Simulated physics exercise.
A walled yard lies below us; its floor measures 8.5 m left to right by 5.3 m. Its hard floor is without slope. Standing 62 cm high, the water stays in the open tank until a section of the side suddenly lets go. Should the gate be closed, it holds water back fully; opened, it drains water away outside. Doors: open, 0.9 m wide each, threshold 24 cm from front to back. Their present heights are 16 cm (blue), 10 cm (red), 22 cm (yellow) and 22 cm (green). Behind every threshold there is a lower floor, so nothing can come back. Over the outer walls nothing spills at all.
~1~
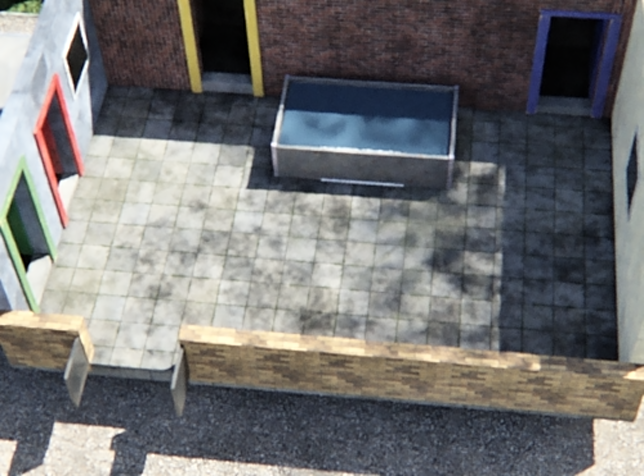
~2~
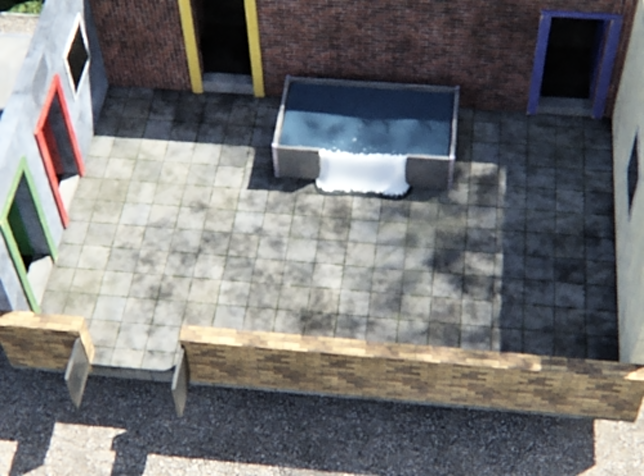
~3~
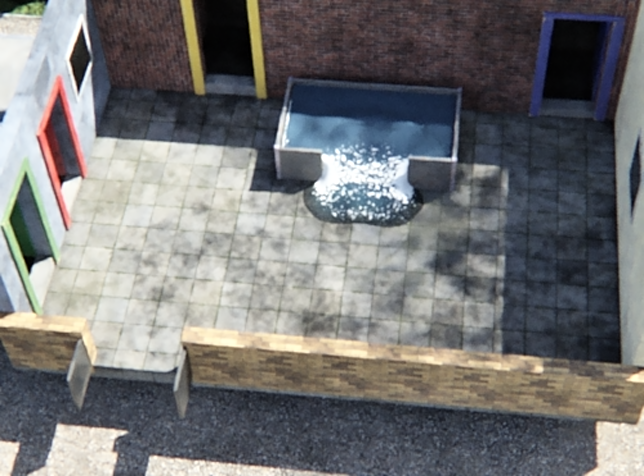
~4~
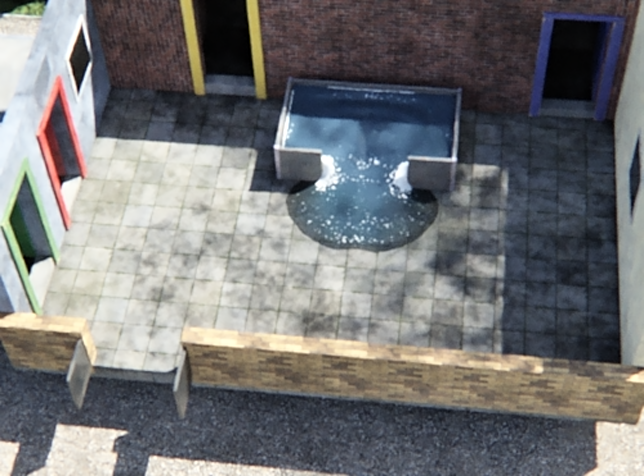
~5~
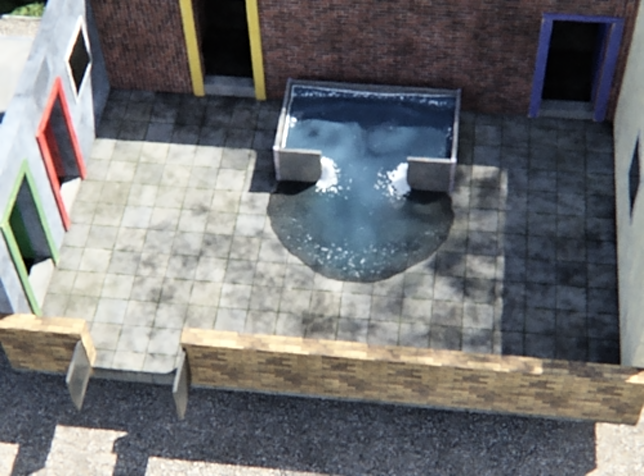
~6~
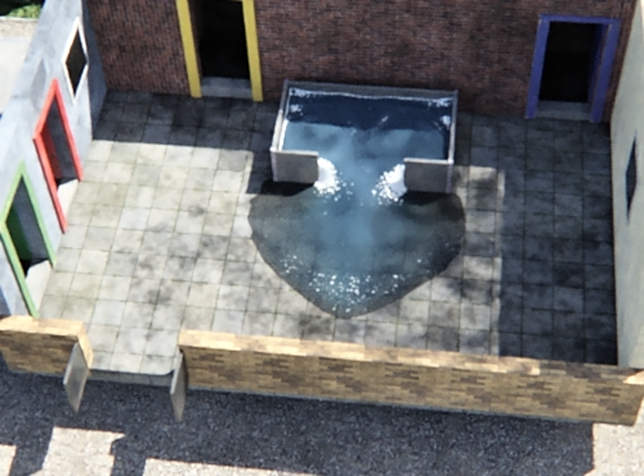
Water burst through the front of an open tank in a walled yard, foamed onto the paved floor, and spread forward in a widening dark pool while the level inside the tank dropped a little.
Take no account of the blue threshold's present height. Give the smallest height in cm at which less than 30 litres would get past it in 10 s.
Close to 6 cm is just enough.
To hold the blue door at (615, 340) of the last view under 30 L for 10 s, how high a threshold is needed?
It needs roughly 11.0 cm.
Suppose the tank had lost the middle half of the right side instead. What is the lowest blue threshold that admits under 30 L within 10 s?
If so: Around 18 cm.
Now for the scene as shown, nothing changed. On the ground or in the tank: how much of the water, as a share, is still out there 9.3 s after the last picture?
I'd say near 92 per cent is still there.
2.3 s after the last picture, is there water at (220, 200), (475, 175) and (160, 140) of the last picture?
So the three spots come out spared, spared, spared, in that order.
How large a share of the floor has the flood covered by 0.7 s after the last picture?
Near 30 per cent of the open floor.
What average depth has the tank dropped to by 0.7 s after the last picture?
Some 39 cm.
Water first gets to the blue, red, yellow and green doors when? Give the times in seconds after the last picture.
Reading them off: Blue 4.5 s, then red 3.6 s, then yellow 7.0 s, then green 2.8 s.
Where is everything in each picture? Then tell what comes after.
In the first frame, the open tank at (367, 120) is whole and still, 62 cm deep; the blue door at (571, 71) is dry.
In the second frame, the gap is at (363, 172), the front 0.3 m out at (322, 190); the back of the open tank holds 62 cm.
In the third frame, the gap is at (365, 175), the front 0.8 m out at (331, 219); the back of the open tank holds 62 cm.
In the fourth frame, water pours out at (365, 176) and has run 1.3 m, to (331, 244); about 8 cm deep outside, 55 cm at the back.
In the fifth frame, the front is at (346, 278), 1.9 m from the gap at (365, 176); 3.6 m2 of floor is wet, 52 cm left at the back.
In the sixth frame, the gap is at (362, 176), the front 2.5 m out at (339, 312); the back of the open tank holds 51 cm; 2.8 m in a straight line remain to the blue door at (570, 75).
Then, 0.7 s after the last picture water covers 30 % of the floor, deepest (32 cm) near (359, 191); it has not reached the blue door.
Then, 2.3 s after the last picture water covers 45 % of the floor, deepest (30 cm) near (618, 399); it has not reached the blue door.
Then, 9.3 s after the last picture water covers 95 % of the floor, deepest (12 cm) near (306, 105); 9 cm at the blue door, 0 litres in over its 16 cm threshold.
At the blue door as built, the water peaked near 10 cm, 7.3 s after the last picture.
Run again over the same 10 s with other heights there, 45 litres in over 5 cm, 18 litres over 7 cm. The limit of 30 litres is kept from about 6 cm up.
